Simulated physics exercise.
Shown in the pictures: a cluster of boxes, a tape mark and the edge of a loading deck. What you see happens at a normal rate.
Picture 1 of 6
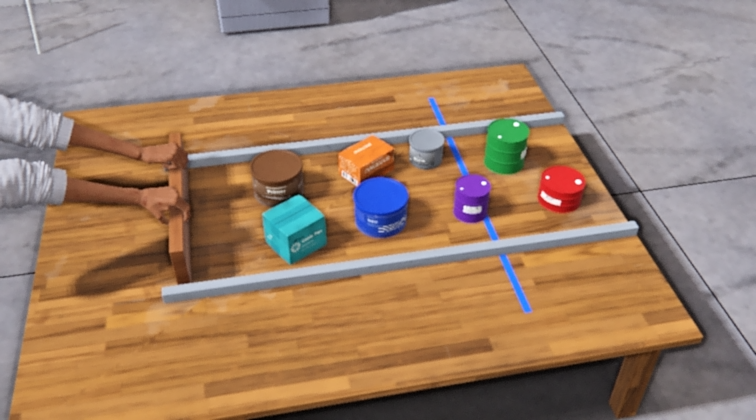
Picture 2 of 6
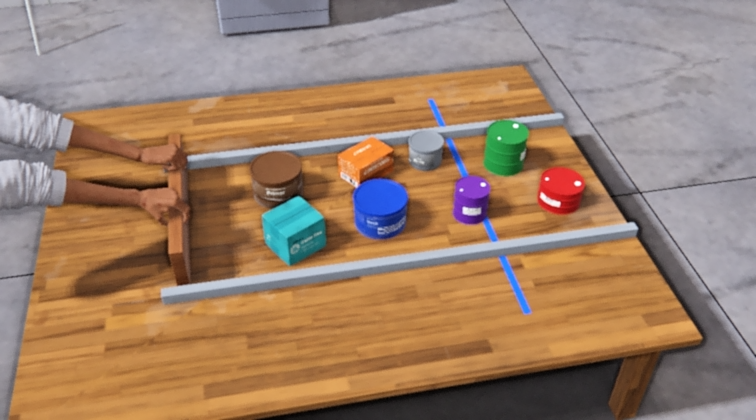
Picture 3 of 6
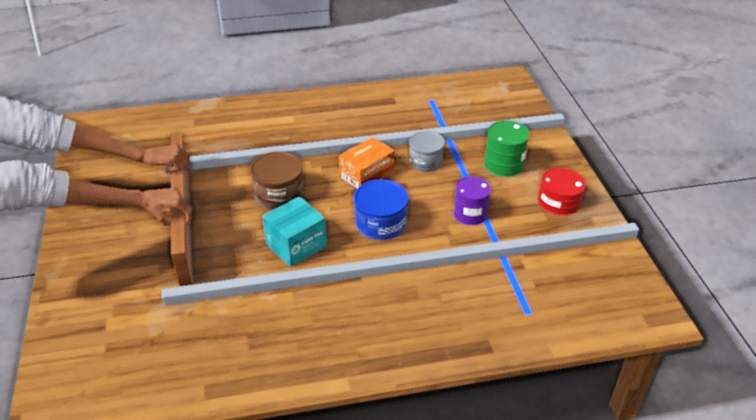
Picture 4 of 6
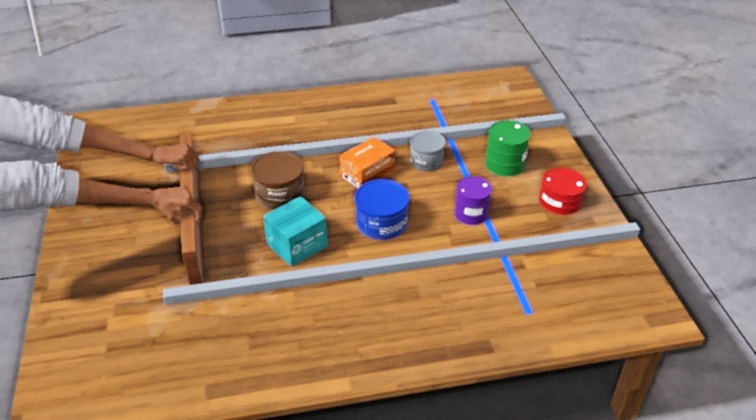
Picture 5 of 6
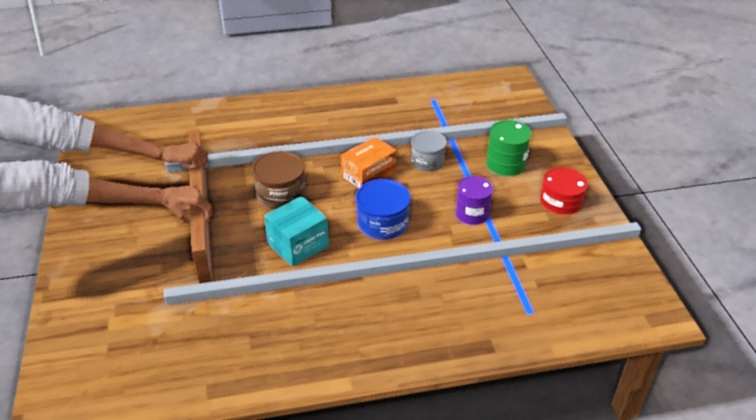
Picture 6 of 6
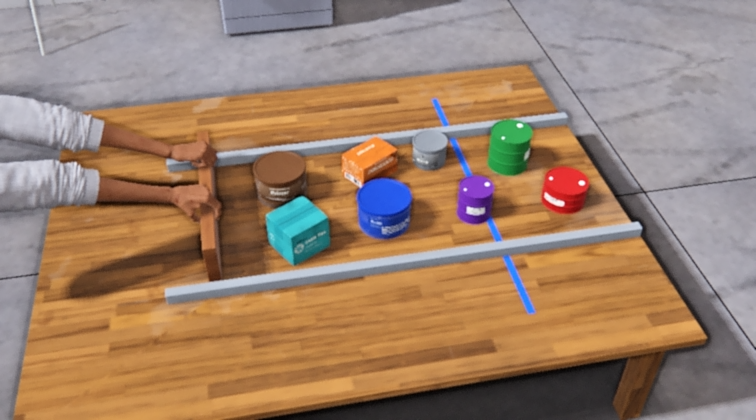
Two hands in pale sleeves hold a brown plank upright at the left of a wooden table on a grey paved floor, seen from above at an angle. Between two grey rails sit a brown pail, turquoise and orange boxes, blue and grey pails, and, near a blue tape line, purple, green and red canisters. The hands slide the plank slightly rightward, short of the still objects.
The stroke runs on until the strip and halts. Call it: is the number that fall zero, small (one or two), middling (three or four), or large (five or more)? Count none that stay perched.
It is zero.
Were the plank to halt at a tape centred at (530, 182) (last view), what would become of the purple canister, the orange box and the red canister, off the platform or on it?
Going one by one, the purple canister is still up, the orange box is still up, the red canister goes down.
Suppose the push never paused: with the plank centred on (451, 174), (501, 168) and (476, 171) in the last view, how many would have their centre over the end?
0, 1 and 0.
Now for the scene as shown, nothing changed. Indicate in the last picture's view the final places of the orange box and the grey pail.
Final spots - orange box (518, 135), grey pail (554, 127).
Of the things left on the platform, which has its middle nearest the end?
Grey pail.
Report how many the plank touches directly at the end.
Counting them up gives 3.
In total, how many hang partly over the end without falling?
0 in all.
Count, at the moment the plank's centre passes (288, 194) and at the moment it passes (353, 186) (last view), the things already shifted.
That makes 2 at the first spot and 5 at the second.
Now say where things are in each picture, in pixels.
The first picture shows red canister (561, 189); green canister (506, 147); purple canister (472, 199); plank (180, 207); tape (472, 188).
The second picture shows green canister (506, 148); orange box (366, 163).
The third picture shows purple canister (472, 201); brown pail (278, 181).
The fourth picture shows red canister (562, 191); blue pail (382, 210).
The fifth picture shows green canister (508, 148); turquoise box (297, 231).
The sixth picture shows red canister (565, 190); green canister (510, 148); purple canister (475, 200); plank (209, 204); tape (476, 189).
Early on, none off yet; red canister at rest near (565, 190); green canister at rest near (510, 148); purple canister at rest near (475, 200).
A while later, none off yet; red canister at rest near (565, 190); green canister at rest near (510, 148); purple canister travelled a little near (491, 198).
Finally, the number that fall off is zero.
